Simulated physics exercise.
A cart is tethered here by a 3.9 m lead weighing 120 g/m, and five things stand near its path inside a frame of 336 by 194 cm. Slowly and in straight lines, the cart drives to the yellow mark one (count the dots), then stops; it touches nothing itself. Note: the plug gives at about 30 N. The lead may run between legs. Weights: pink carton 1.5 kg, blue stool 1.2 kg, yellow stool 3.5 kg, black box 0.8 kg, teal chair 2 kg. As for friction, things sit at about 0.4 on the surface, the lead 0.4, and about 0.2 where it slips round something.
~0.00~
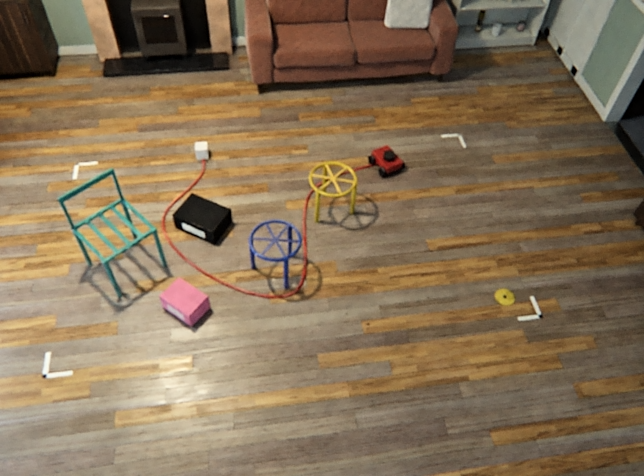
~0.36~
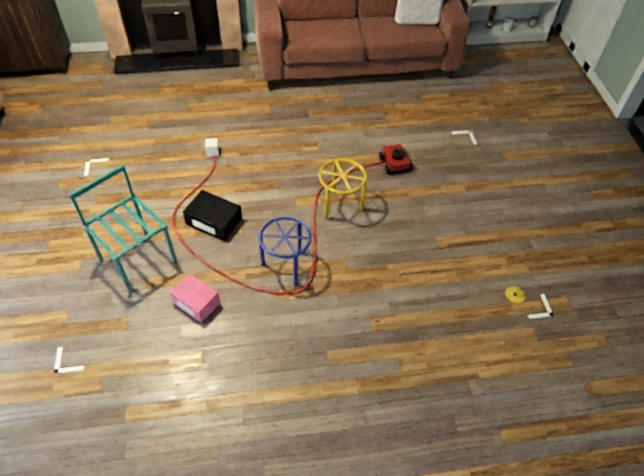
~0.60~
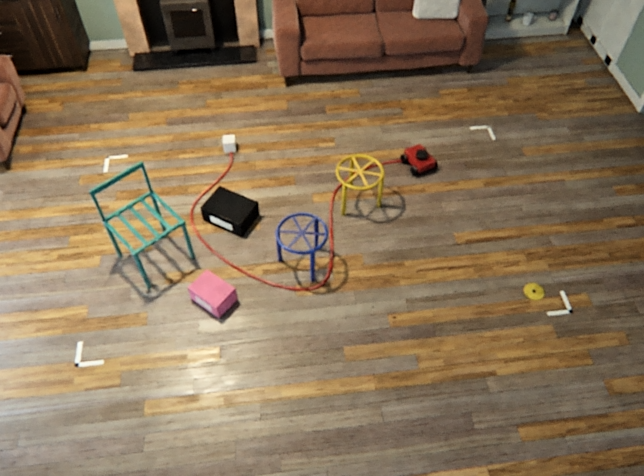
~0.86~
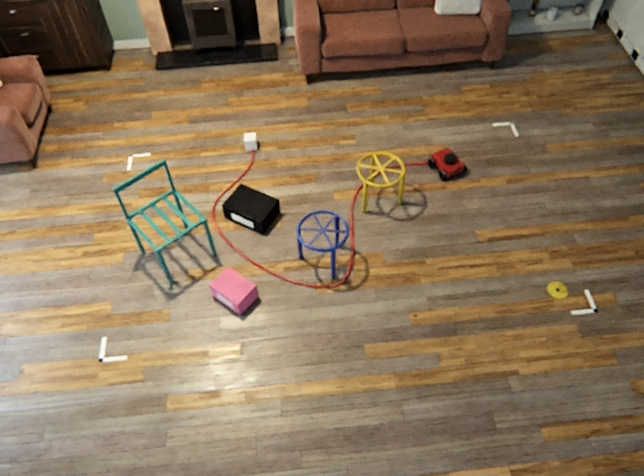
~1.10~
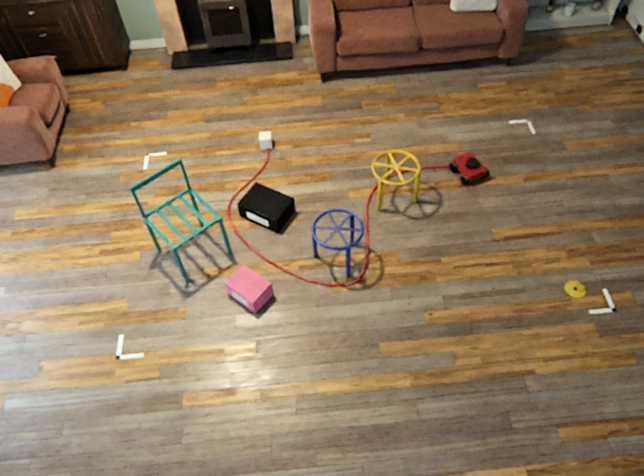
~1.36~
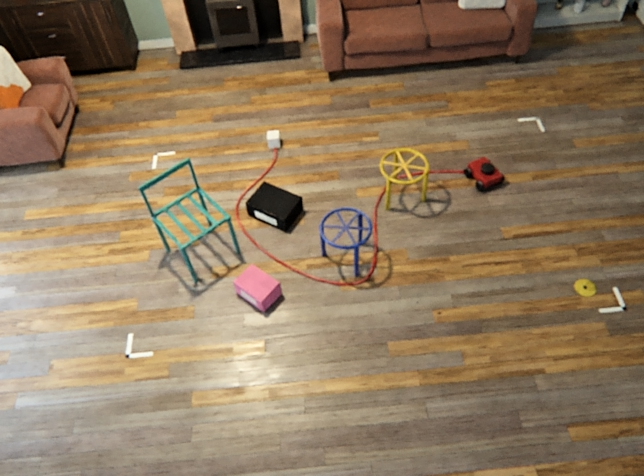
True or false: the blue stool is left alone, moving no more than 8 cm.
False; the blue stool is displaced.
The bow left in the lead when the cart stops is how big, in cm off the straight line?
About 70 cm.
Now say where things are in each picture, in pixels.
In the first frame, shows, blue stool (275, 239); marks (505, 297); lead runs through (193, 185) (178, 252) (265, 296); cart (383, 161).
In the second frame, shows, lead runs through (203, 181) (275, 293); cart (393, 159).
In the third frame, shows, lead runs through (221, 178) (292, 289); cart (415, 160).
In the fourth frame, shows, lead runs through (242, 175) (312, 286); cart (443, 164).
In the fifth frame, shows, lead runs through (257, 174) (327, 285); cart (465, 168).
In the sixth frame, shows, blue stool (346, 227); lead runs through (265, 173) (251, 239) (336, 283); cart (480, 174).
By 2.3 s, cart at (504, 200), lead slack at the fixed end; nothing else has moved.
By 3.2 s, cart at (530, 229), lead slack at the fixed end; blue stool 5 cm off its start.
By 4.2 s, cart at (559, 260), 2 N at the fixed end; blue stool 21 cm off its start at (338, 205).
By 5.1 s, cart at (583, 285), 2 N at the fixed end; blue stool 37 cm off its start.
By 5.5 s, cart at (583, 285), 2 N at the fixed end; blue stool 36 cm off its start at (333, 189).
